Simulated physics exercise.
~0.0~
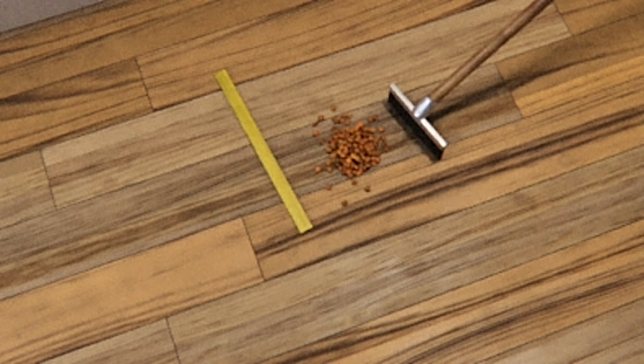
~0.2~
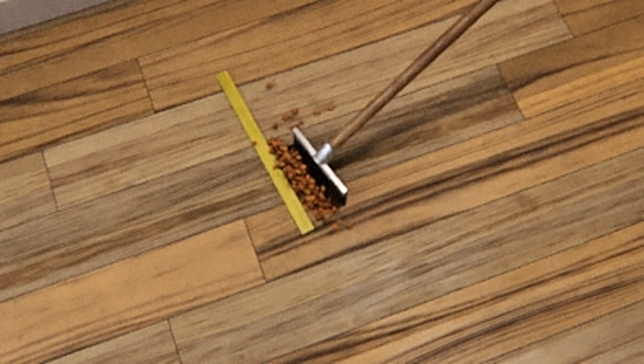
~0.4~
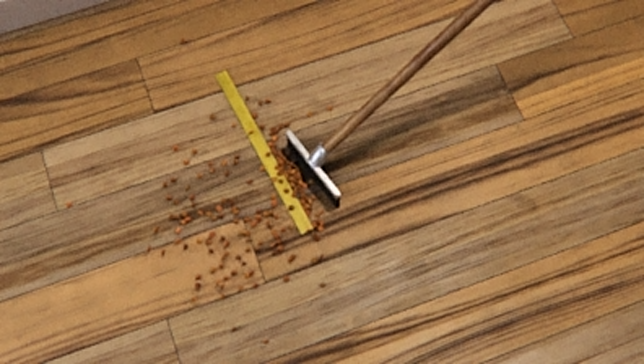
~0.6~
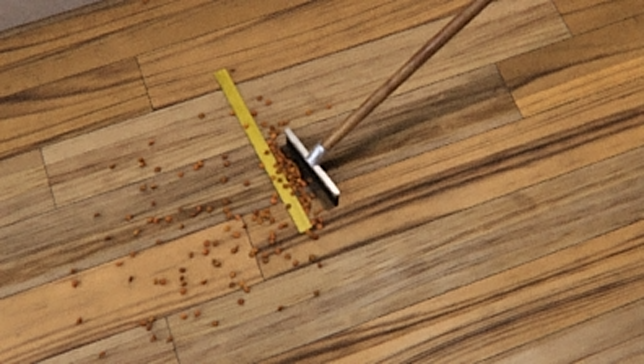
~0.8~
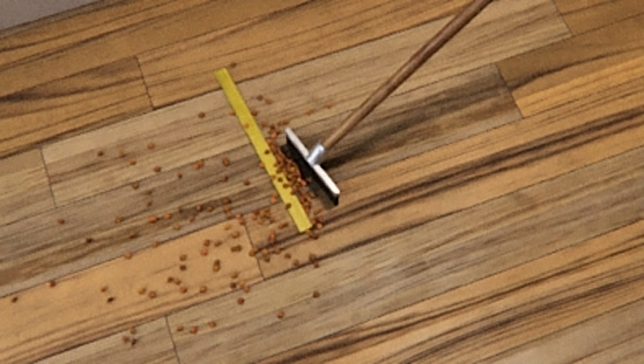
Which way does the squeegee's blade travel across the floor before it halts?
The blade moves to the left, pushing the kibble towards the yellow strip.
